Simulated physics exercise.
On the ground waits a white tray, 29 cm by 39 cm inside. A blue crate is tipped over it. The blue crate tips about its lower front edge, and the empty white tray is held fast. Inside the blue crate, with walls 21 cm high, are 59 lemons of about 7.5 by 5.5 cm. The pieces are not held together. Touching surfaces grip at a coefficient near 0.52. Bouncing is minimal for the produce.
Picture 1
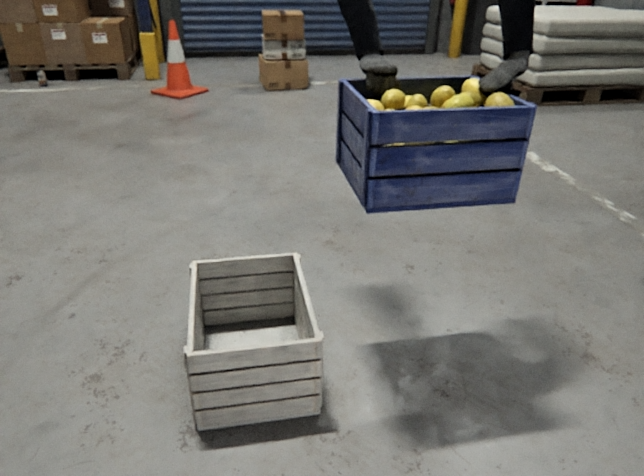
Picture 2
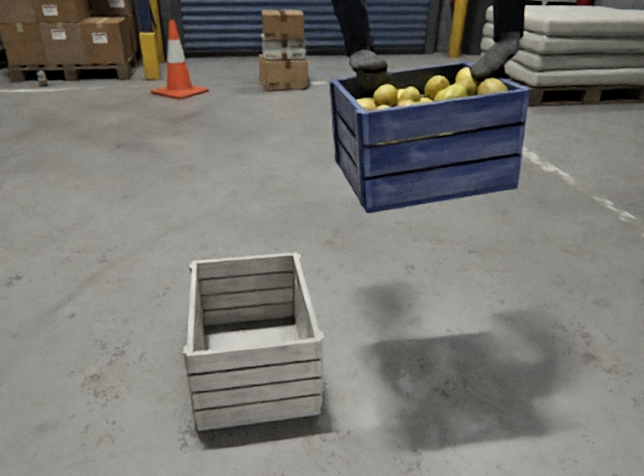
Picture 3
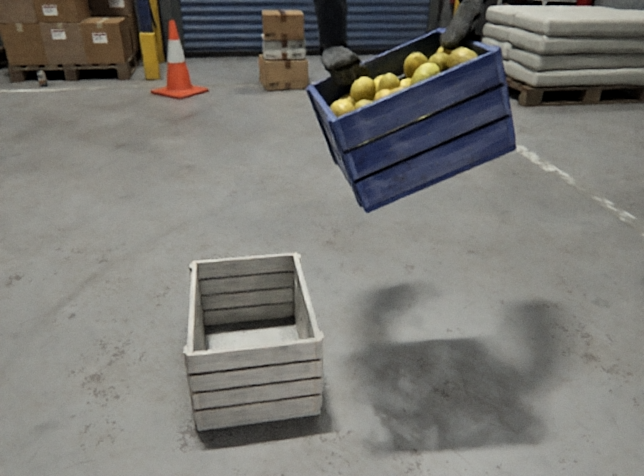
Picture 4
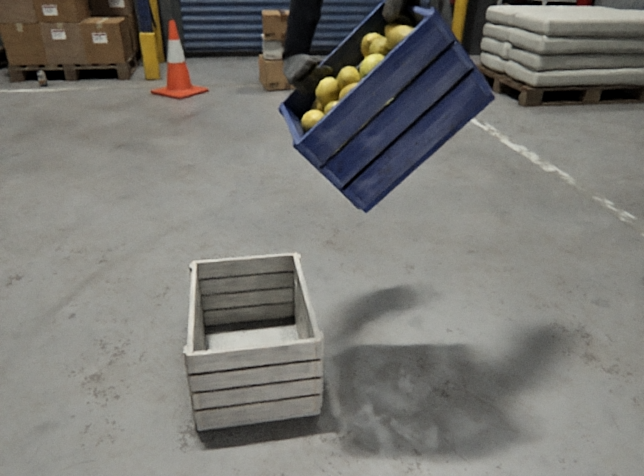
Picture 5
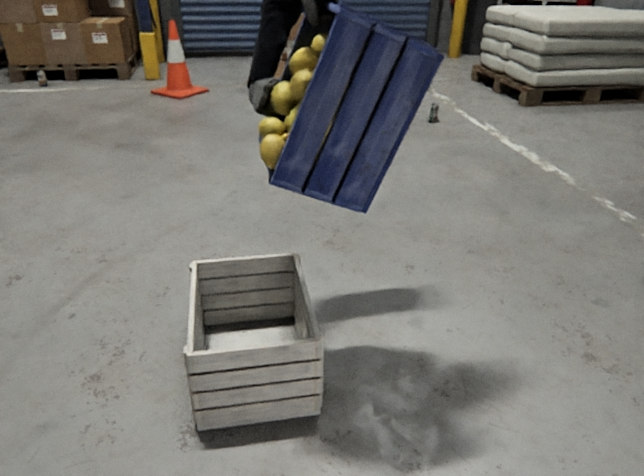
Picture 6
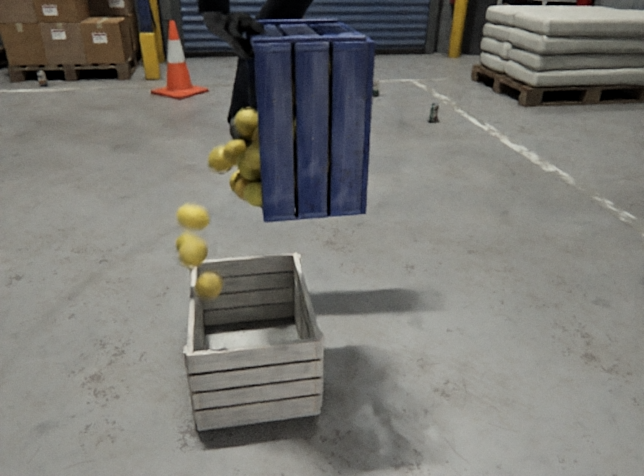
A blue crate of lemons, held by a person in dark gloves, tilts steadily to the left above an empty white tray on the floor until it is on its side, and several lemons tumble out over the tray.
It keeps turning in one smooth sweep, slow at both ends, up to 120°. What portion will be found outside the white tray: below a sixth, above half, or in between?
You'll likely see one sixth up to one half of the load outside the white tray.
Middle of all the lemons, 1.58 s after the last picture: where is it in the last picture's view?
Centre: Approx. (229, 360).
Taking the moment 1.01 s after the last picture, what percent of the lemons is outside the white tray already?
By that time, roughly 30 percent.
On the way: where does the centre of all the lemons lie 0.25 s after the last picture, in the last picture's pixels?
Somewhere around (269, 183) in pixels.
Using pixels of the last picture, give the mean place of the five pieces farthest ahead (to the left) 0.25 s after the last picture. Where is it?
Around pixel (127, 344).
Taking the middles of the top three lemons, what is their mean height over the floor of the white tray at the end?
I'd say near 11 cm.
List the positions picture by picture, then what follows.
In the first picture (places track the rim corner closest to us here), blue crate (379, 112); white tray (193, 353); tipped 0°; all still inside.
The second picture shows blue crate (367, 112); tipped 6°.
The third picture shows blue crate (338, 119); tipped 22°.
The fourth picture shows blue crate (301, 140); tipped 43°.
The fifth picture shows blue crate (273, 177); tipped 68°.
The sixth picture shows blue crate (263, 215); white tray (193, 353); tipped 91°; 8 out, the lowest lemon at (187, 245).
Then, 0.25 s after the last picture, tilt 110°; 39 still in the blue crate, 5 in the white tray, 4 outside the white tray and 11 in the air.
Then, 0.57 s after the last picture, tilt 120°; 13 still in the blue crate, 20 in the white tray, 14 outside the white tray and 12 in the air.
Then, 1.01 s after the last picture, tilt 120°; 39 in the white tray, 19 outside the white tray and 1 in the air.
When it is over (1.58 s after the last picture), 40 in the white tray and 19 outside the white tray. Asked share, 19 of 59, 32 per cent.
